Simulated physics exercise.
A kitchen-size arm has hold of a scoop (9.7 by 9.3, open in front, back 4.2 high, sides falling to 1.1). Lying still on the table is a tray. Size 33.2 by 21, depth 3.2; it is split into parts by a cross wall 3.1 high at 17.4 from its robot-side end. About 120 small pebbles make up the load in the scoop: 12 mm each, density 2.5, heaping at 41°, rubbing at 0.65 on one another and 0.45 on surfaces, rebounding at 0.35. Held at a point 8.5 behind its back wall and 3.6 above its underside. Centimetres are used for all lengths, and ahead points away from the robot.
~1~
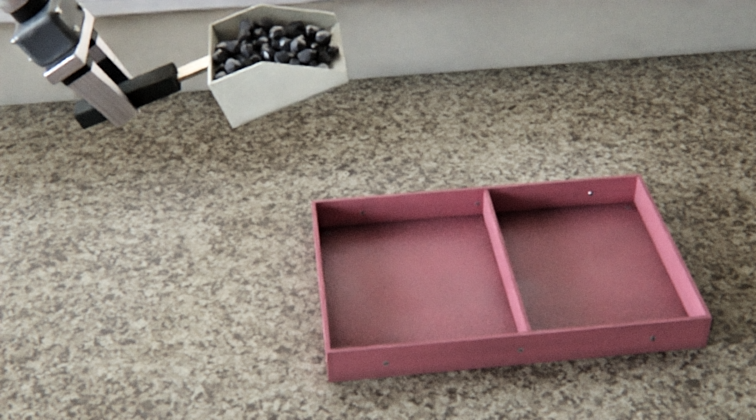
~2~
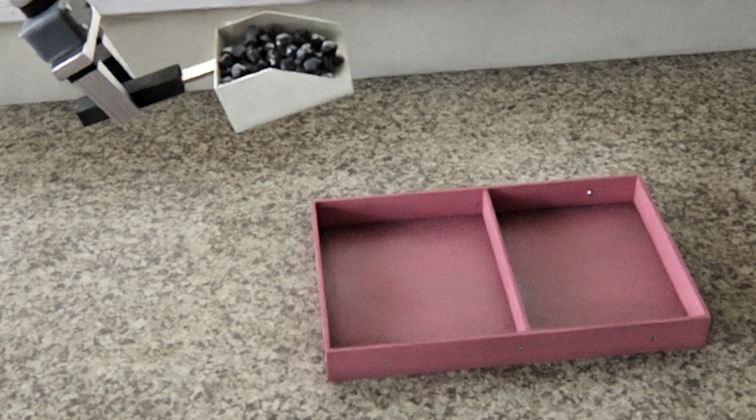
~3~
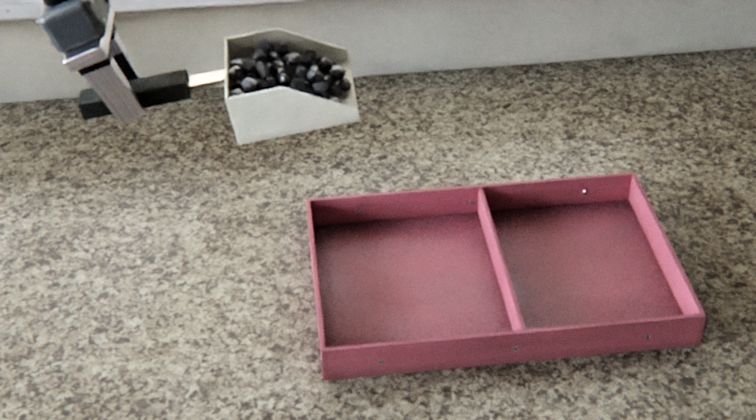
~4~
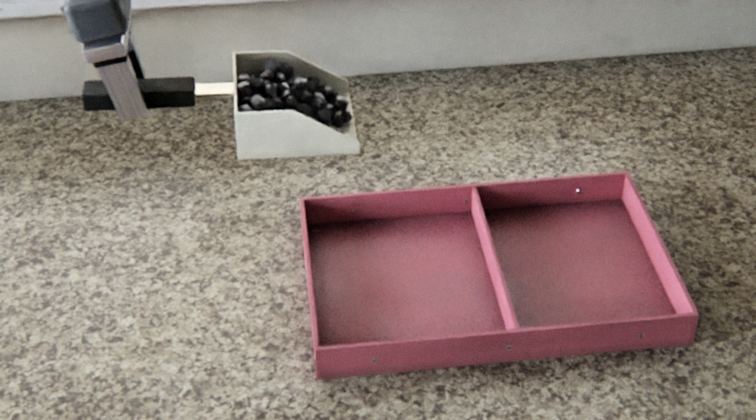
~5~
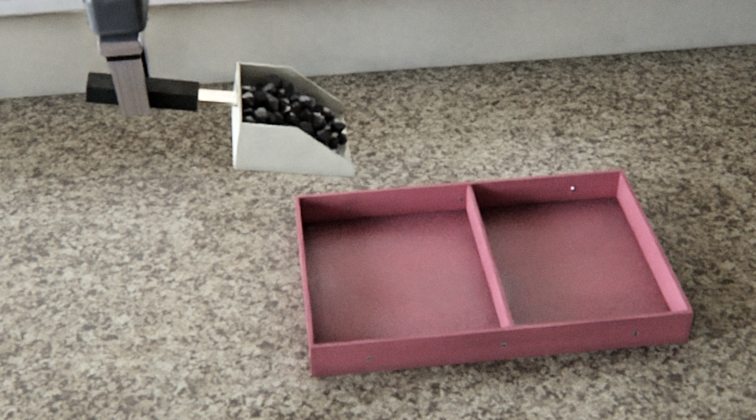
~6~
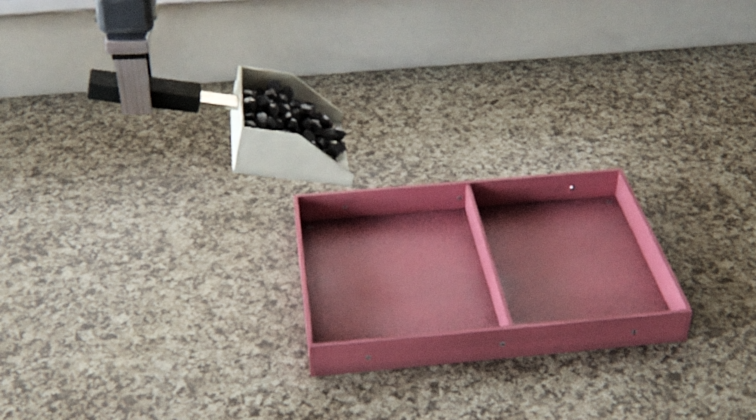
A pale scoop heaped with small black pebbles, held by its handle in a grey and black robotic gripper at upper left, dips slightly and swings from leaning back to tilting gently forward. Below it to the right, an empty pink tray with two compartments rests on a speckled grey-brown countertop before a pale wall. Seen from above at an angle, the view drifts very slightly while the pebbles stay in the scoop.
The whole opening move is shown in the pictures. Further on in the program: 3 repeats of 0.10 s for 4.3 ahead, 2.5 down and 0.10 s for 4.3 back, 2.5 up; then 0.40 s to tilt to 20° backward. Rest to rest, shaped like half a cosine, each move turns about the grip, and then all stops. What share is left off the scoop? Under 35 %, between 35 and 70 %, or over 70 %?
Over 70 %.
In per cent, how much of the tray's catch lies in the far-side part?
I'd say close to 10 per cent.
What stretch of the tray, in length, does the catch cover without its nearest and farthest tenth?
Roughly 8 cm.
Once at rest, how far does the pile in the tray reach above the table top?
Roughly 3.0 cm.
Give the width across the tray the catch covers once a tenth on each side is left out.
Width of central eight tenths: Approx. 10 cm.
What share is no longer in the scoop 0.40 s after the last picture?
Roughly 100 percent up to then.
Then, 0.40 s on, tilted 14° forward, highest piece 17 above the table; 87 in the robot-side part, 13 in the far-side part, 1 on the scoop, 23 in flight or on a rim.
Then, 0.80 s on, tilted 3° backward, highest piece 3 above the table; 111 in the robot-side part, 13 in the far-side part.
Then, 1.20 s on, tilted 20° backward, highest piece 3 above the table; 111 in the robot-side part, 13 in the far-side part.
Then, 2.25 s on, tilted 20° backward, highest piece 3 above the table; 111 in the robot-side part, 13 in the far-side part.
In the end, 111 in the robot-side part, 13 in the far-side part. That is 100 % off the scoop.
